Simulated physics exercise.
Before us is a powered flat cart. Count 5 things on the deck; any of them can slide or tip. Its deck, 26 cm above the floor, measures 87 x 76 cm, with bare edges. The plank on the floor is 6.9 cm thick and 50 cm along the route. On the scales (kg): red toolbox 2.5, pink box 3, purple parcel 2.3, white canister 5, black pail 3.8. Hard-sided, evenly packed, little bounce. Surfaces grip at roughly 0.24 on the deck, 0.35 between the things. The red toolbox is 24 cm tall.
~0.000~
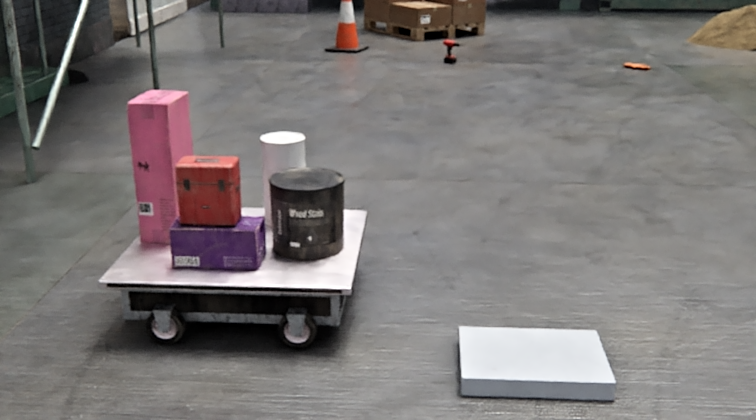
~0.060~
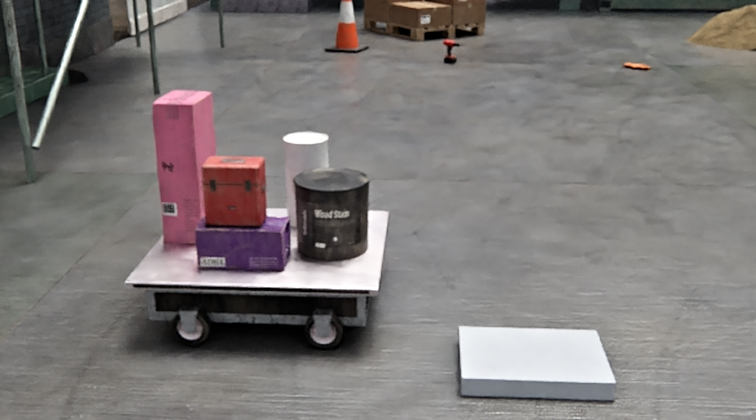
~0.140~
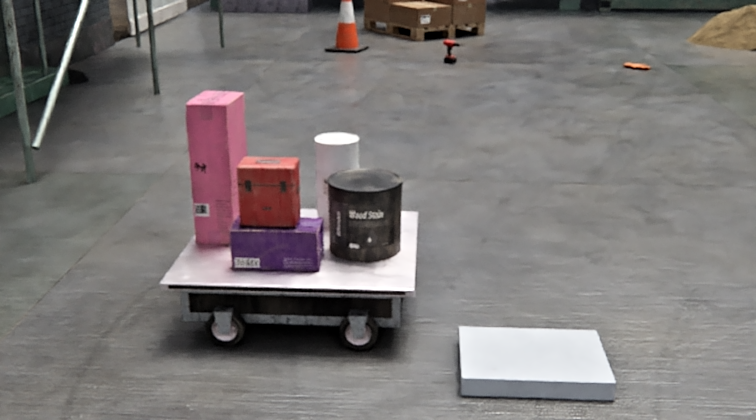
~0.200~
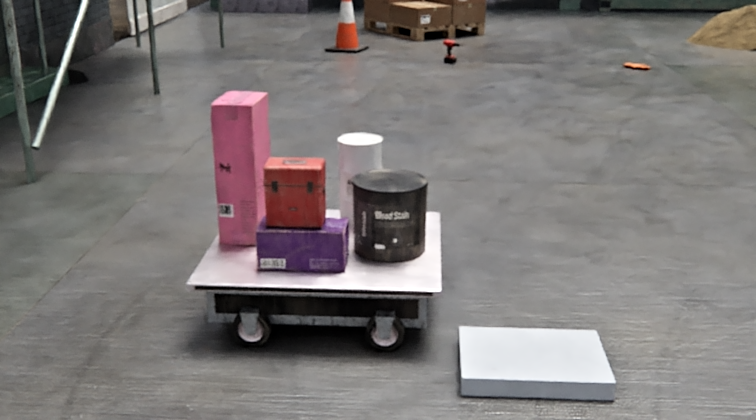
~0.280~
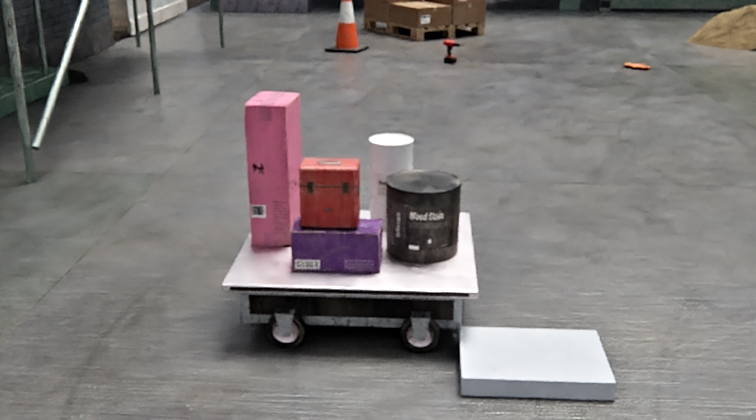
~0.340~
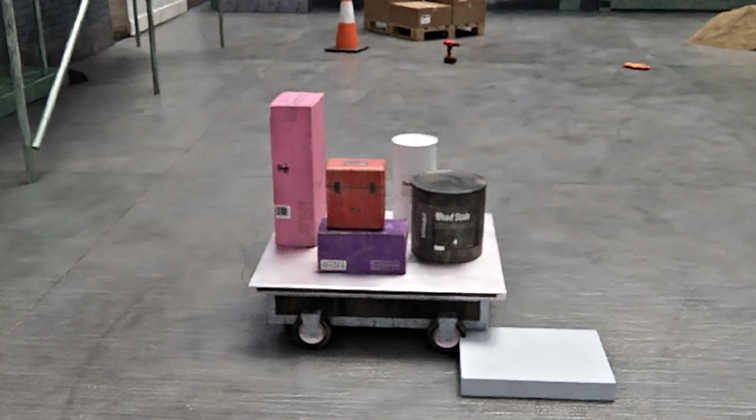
A flat cart carrying boxes, a red toolbox and canisters rolls right across the grey floor.
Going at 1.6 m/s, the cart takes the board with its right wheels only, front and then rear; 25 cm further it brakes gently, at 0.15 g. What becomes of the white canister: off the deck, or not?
The white canister ends off the deck.
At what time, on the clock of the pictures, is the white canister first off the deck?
Near 1.0 s.
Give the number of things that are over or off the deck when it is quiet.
In all, 3.
Around 0.64 s, cart has run 102 cm; white canister at 29° to upright near (514, 173); black pail at 27° to upright; red toolbox shifted 11 cm.
Around 0.94 s, cart has run 150 cm; white canister on its side near (595, 194); red toolbox at 44° to upright; pink box at 32° to upright.
Around 1.24 s, cart has run 198 cm; white canister now off the deck; pink box on its side; red toolbox on its side.
Around 1.64 s, cart has run 244 cm; pink box now off the deck; red toolbox on its side; purple parcel shifted 9 cm.
Finally (2.7 s), off the deck, pink box and white canister; on their side or leaning hard on the deck, red toolbox; the other 2 still in place (within 10 cm).
